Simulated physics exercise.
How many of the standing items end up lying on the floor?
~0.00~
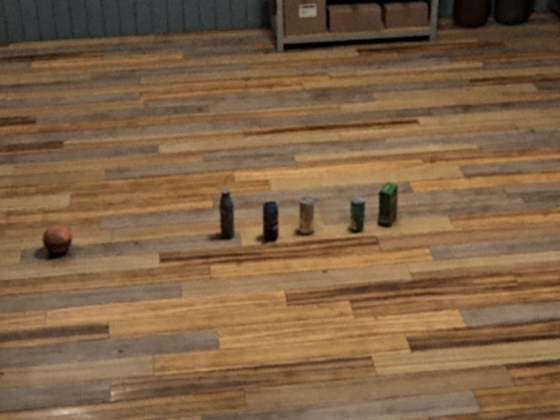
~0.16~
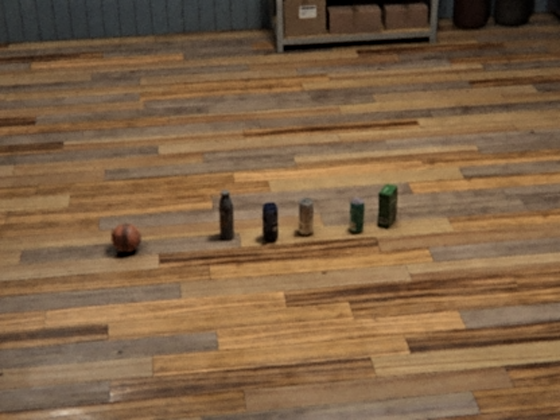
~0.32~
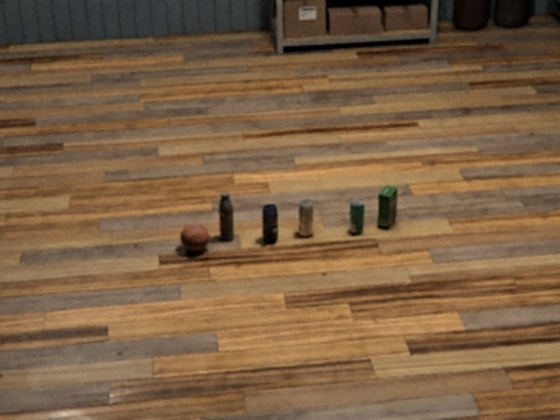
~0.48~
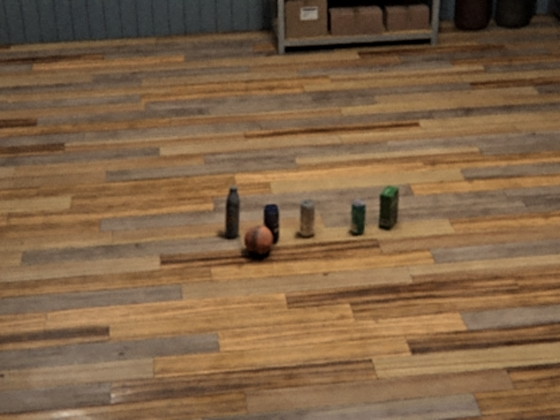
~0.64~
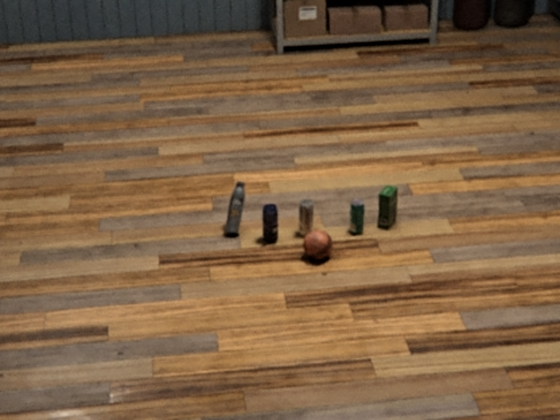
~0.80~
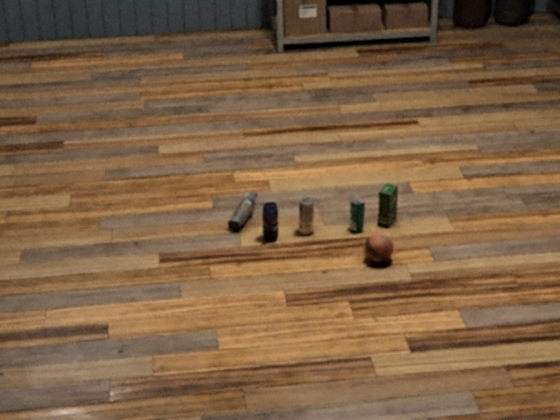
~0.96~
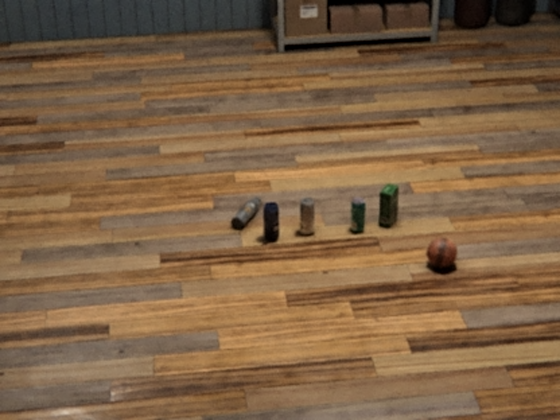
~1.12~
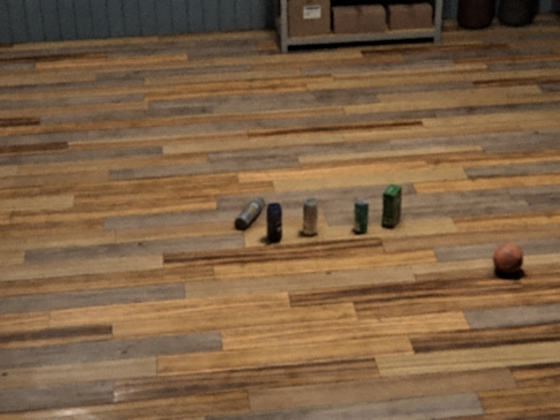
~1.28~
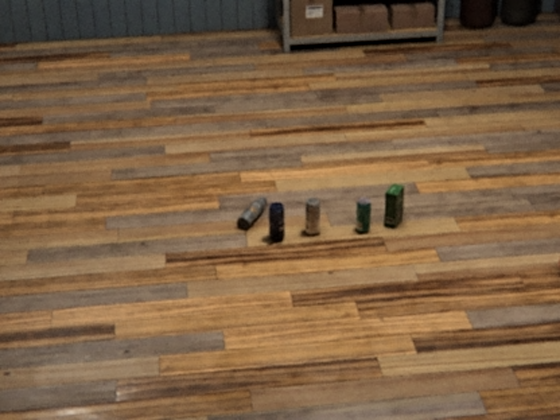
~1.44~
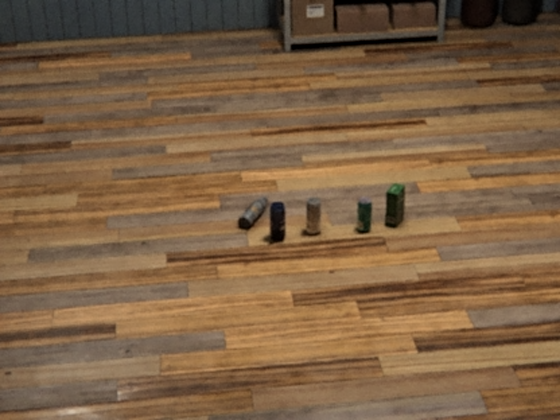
One item ends up lying on its side, the grey bottle. The two cans beside it, the other small can and the green carton stay upright.
